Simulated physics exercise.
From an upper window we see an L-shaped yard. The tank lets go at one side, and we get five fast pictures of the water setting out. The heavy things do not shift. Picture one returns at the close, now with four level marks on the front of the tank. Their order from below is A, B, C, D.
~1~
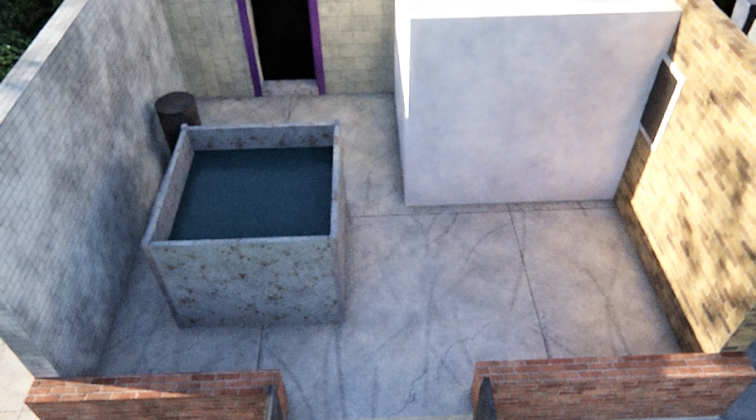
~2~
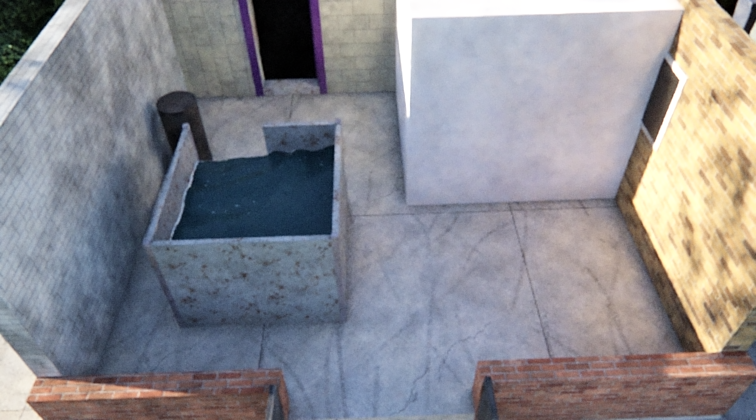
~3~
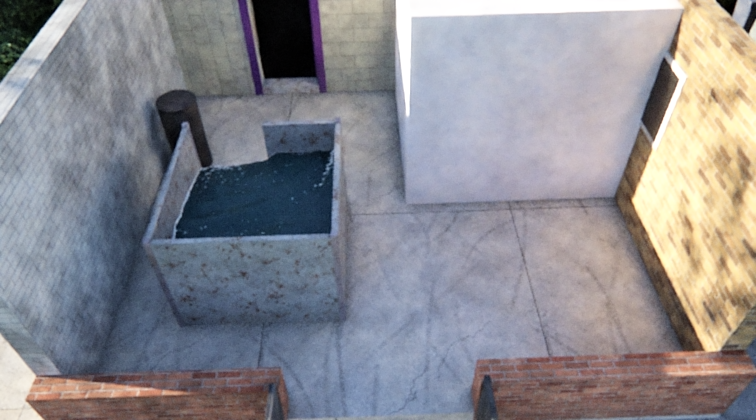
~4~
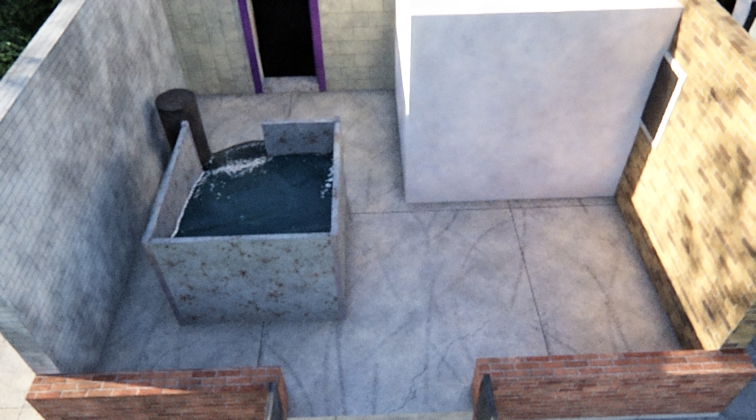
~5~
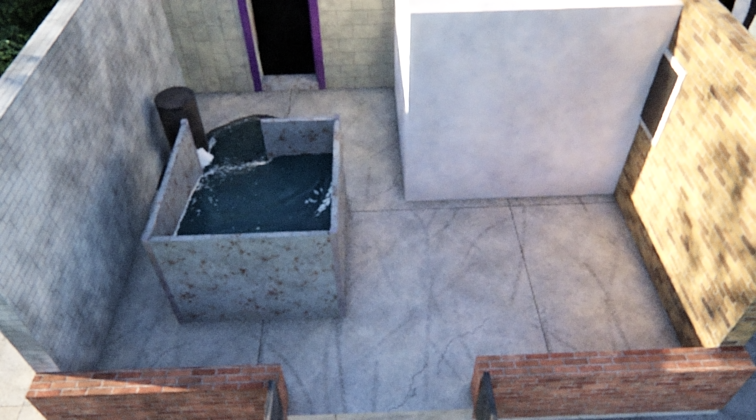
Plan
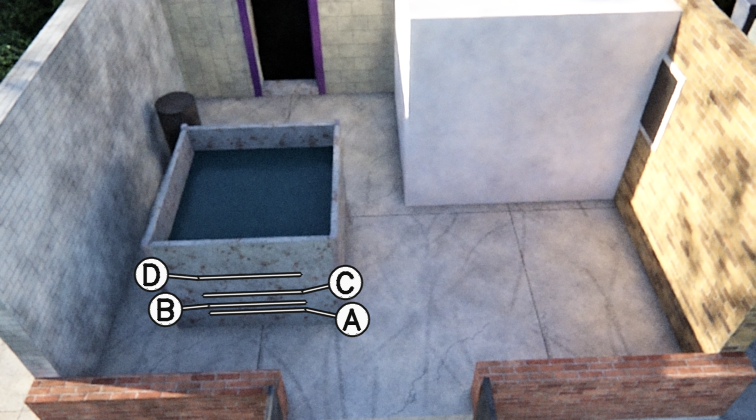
The clip shows a walled yard from above, with a stone tank of dark water near a purple doorway; part of the tank's back wall disappears, and water pours through the gap onto the ground behind it.
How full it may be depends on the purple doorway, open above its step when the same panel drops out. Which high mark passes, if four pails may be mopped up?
B will do.
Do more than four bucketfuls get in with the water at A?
No, that is safe.
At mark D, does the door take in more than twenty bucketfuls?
Yes, it does.
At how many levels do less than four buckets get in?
Two of them.
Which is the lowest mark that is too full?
C.
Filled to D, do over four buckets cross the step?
Yes.
On the marked copy, A at (258, 311); B at (256, 304); C at (253, 293); D at (248, 276); from the bottom up A, B, C, D.
If A is chosen, nothing gets over.
If B is chosen, a bucket or two gets in.
If C is chosen, about 12 bucketfuls get in.
If D is chosen, dozens of bucketfuls pour in.
